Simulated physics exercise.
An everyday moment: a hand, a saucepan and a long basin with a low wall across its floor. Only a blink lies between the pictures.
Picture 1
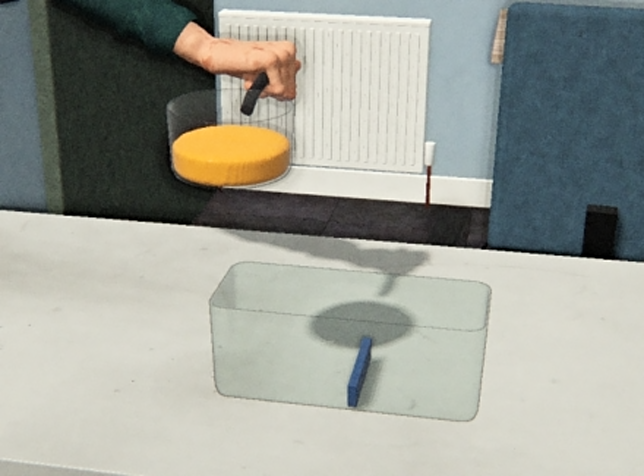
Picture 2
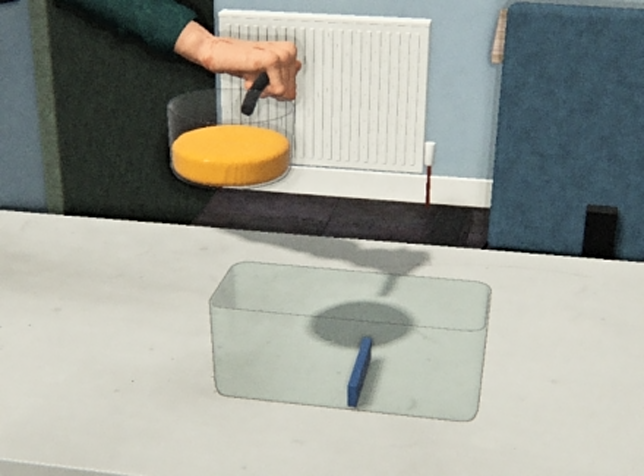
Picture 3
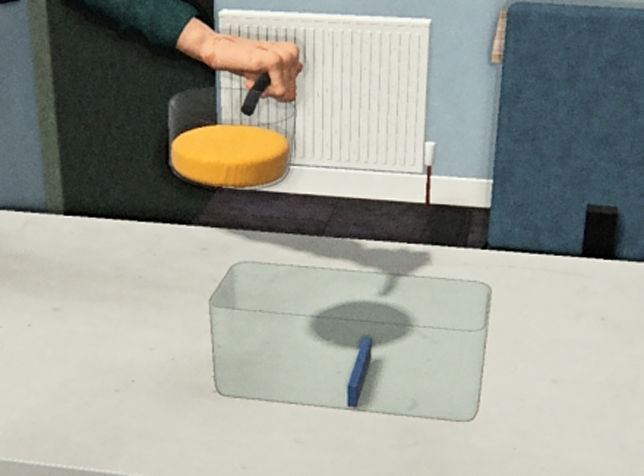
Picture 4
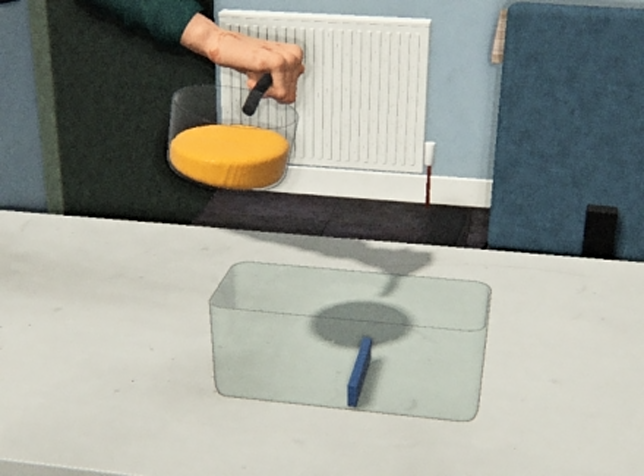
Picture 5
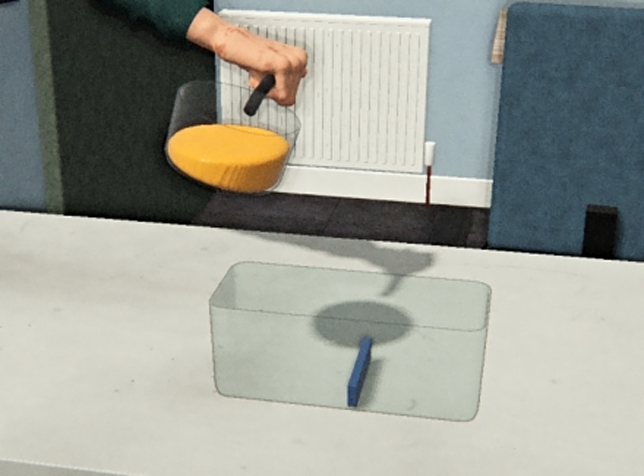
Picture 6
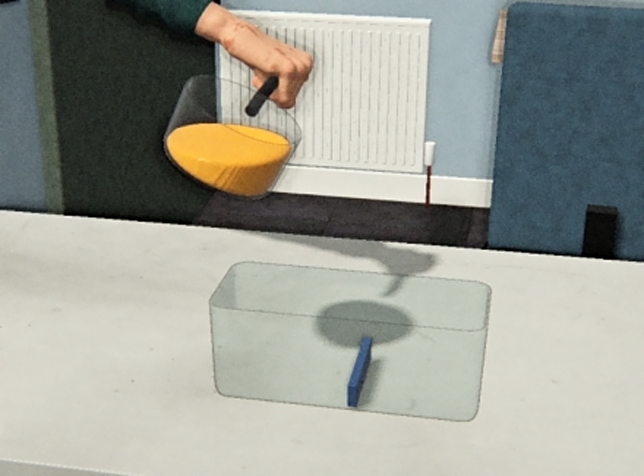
Above a pale counter, a hand gradually tilts a clear saucepan of orange juice rightward.
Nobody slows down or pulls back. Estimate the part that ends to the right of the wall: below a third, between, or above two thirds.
It comes to under a third.
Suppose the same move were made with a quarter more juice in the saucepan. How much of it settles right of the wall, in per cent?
It comes to 20 per cent or so.
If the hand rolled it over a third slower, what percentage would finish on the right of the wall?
About 10 per cent.
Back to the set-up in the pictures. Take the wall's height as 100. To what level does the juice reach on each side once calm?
The left part 70 per cent, the right part 10.
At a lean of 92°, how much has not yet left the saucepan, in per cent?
Some 45 per cent.
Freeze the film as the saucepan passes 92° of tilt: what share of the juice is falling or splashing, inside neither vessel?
Close to 50 per cent.
A moment on, the saucepan is tipped on its side and 43 per cent is still to pour, 9 is left of the wall and 0 right of it.
Next, the saucepan is tipped right over and 4 per cent is still to pour, 77 is left of the wall and 4 right of it.
Then the saucepan is tipped right over and 0 per cent is still to pour, 88 is left of the wall and 10 right of it.
Later the saucepan is tipped right over and 0 per cent is still to pour, 87 is left of the wall and 11 right of it.
At rest 87 per cent lies left of the wall, 11 right of it and 2 outside.
